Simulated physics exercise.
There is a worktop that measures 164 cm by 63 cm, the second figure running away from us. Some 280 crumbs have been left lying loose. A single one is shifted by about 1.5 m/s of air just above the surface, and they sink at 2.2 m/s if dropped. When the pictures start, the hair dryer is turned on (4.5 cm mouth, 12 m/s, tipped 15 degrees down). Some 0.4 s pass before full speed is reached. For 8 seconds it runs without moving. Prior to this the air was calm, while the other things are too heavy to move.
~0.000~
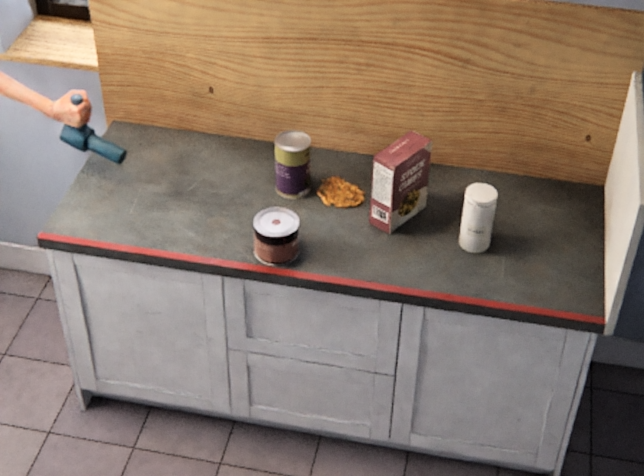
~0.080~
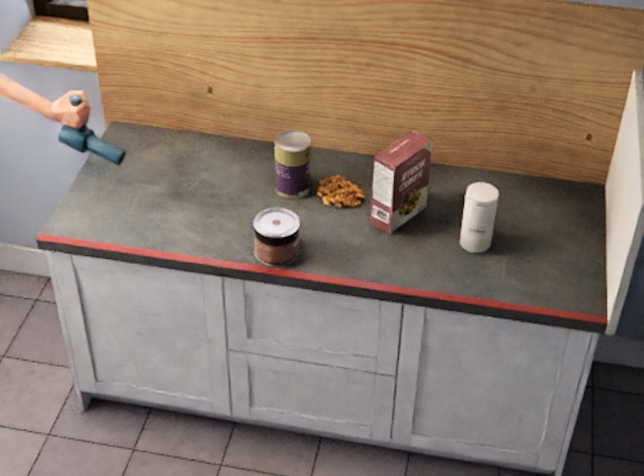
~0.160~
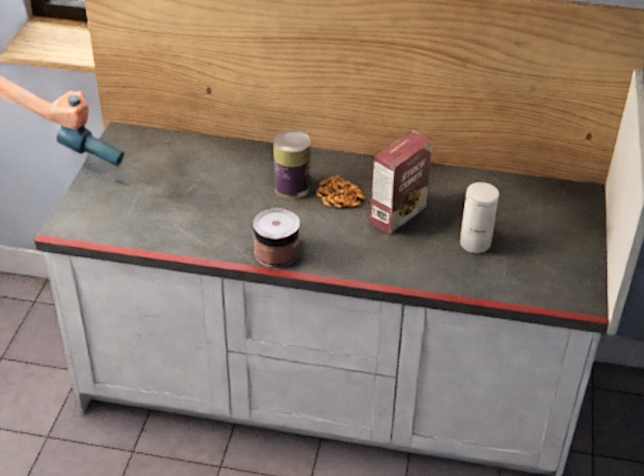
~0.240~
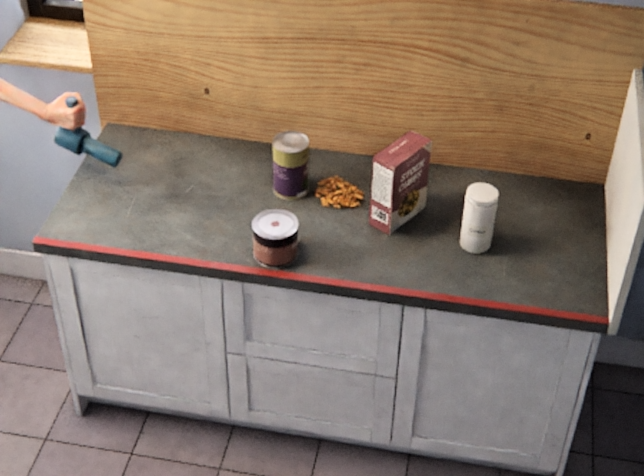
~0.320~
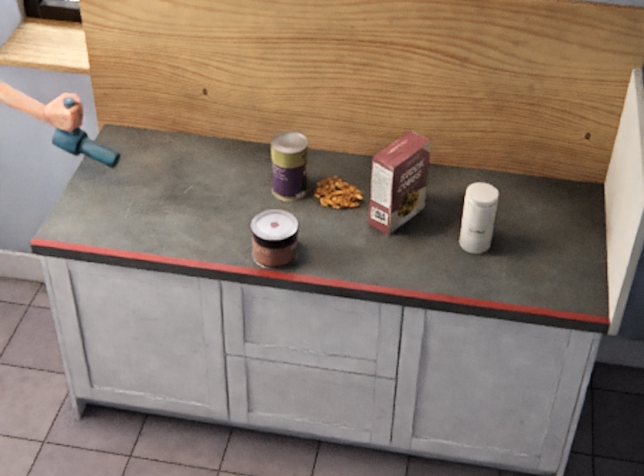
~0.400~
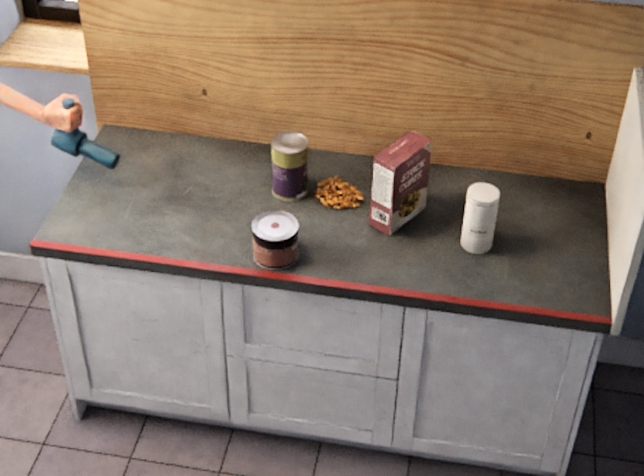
A grey worktop with a red front edge stands above pale cabinets and against a wood-grain panel, seen from above at an angle in a tiled room. A purple-and-green tin, an orange-brown heap of crumbs, a red carton and a white container line it, with a white-lidded jar nearer the front. At left a hand holds a teal hair dryer angled down, the crumbs stay put, and the view drifts very slightly.
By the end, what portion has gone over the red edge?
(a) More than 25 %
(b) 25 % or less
b.
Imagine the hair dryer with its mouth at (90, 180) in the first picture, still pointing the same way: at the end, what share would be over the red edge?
About 0 %.
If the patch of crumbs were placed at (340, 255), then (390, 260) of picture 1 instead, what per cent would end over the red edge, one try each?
Roughly 80 %, then 80 %.
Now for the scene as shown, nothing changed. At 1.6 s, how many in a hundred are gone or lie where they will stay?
About 15 %.
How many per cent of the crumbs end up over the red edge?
My estimate is around 0 %.
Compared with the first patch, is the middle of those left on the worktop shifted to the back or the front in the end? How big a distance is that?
It has moved to the far side by around 5 cm.
After 1.6 s, 0 % are over the red edge; the middle of those still in play is near (355, 188); 14 % have settled or left.
After 2.6 s, 0 % are over the red edge; the middle of those still in play is near (364, 194); 18 % have settled or left.
After 4.4 s, 0 % are over the red edge; the middle of those still in play is near (392, 195); 27 % have settled or left.
After 8.0 s, at the end, 0 % are over the red edge; the middle of those still in play is near (402, 189).
